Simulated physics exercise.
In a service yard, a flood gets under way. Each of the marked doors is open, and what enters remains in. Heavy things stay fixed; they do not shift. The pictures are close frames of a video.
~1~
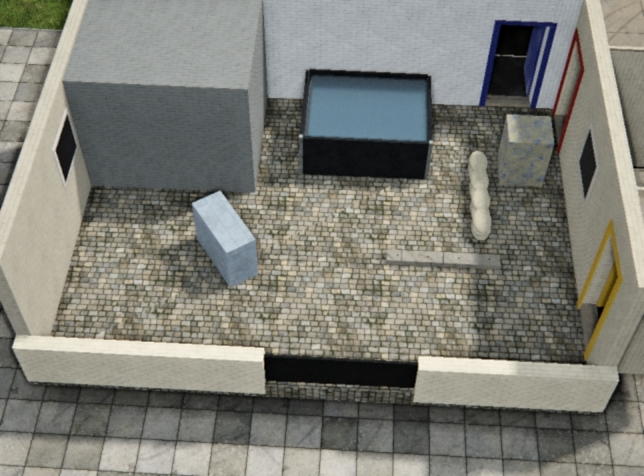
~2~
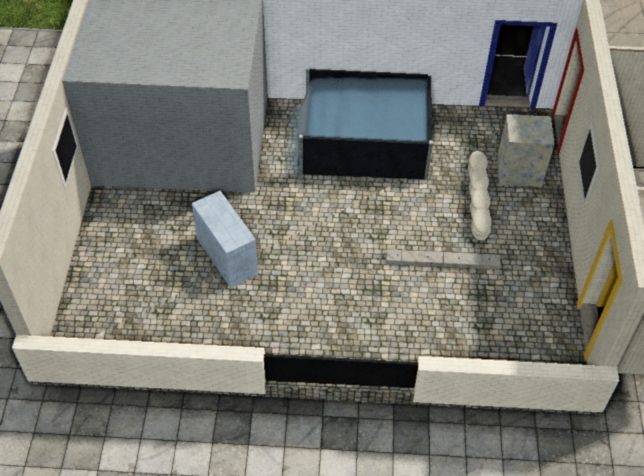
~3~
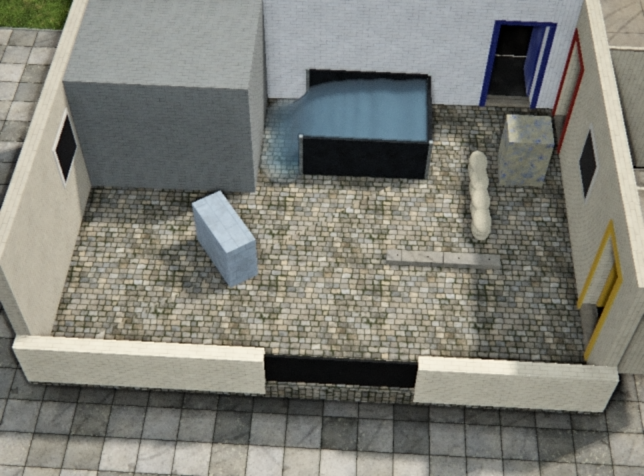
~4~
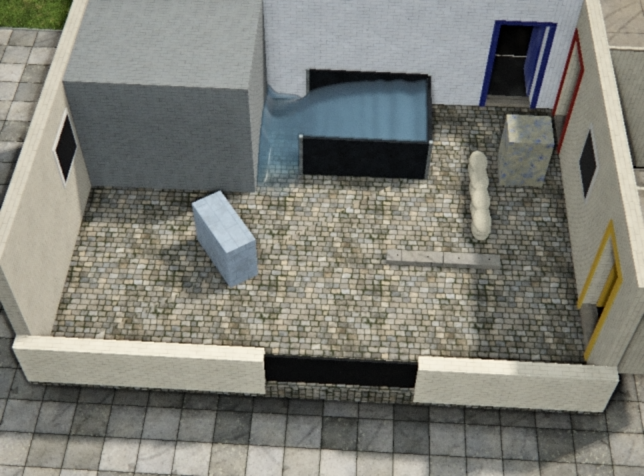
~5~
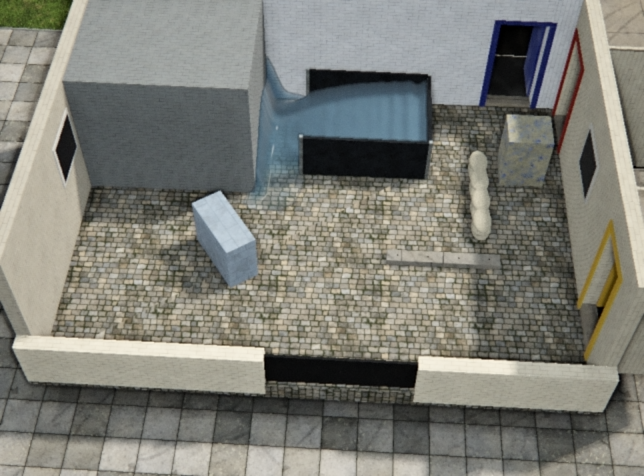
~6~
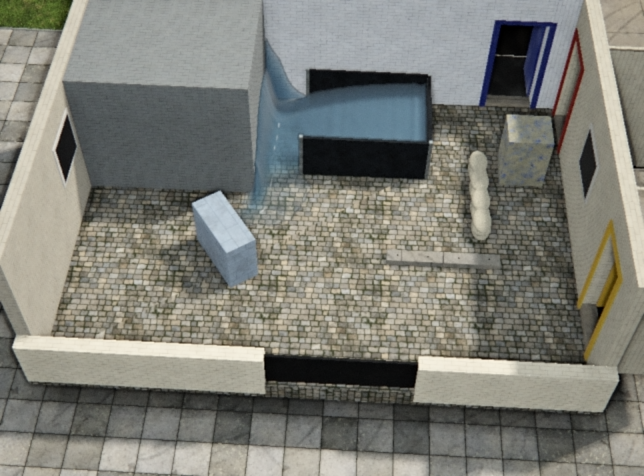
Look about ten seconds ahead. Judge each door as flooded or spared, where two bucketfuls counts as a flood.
The red door is flooded, the blue door is spared, the yellow door is spared.
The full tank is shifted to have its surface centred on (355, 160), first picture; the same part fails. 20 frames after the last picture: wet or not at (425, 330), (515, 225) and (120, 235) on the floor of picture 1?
First one gets inundated, next one stays unwetted, last one gets inundated.
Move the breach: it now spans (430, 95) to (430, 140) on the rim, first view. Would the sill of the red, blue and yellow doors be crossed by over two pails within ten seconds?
Going door by door, the red door rises above, the blue door rises above and the yellow door remains below.
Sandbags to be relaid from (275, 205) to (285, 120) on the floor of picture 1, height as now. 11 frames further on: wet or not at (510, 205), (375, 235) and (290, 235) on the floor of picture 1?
The first point is still bare, the second swamped and the third swamped.
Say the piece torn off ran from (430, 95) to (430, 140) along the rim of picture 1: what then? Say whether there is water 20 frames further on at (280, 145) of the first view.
At the point asked about: Unwetted.
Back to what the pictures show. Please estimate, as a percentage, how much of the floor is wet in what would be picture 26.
Around 55 in a hundred.
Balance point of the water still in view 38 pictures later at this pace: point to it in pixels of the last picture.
The water centres close to (359, 219).
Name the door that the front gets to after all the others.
I'd go with the yellow one.
A moment on, water covers 15 % of the floor; the red door not reached, the blue door not reached, the yellow door not reached.
Next, water covers 35 % of the floor; the red door under two buckets in, the blue door wet at the sill, nothing in, the yellow door not reached.
Then, water covers 55 % of the floor; the red door over two buckets in, the blue door wet at the sill, nothing in, the yellow door not reached.
Later, water covers 80 % of the floor; the red door far over two buckets in, the blue door wet at the sill, nothing in, the yellow door under two buckets in.
In the end, water covers 95 % of the floor; the red door far over two buckets in, the blue door under two buckets in, the yellow door under two buckets in.
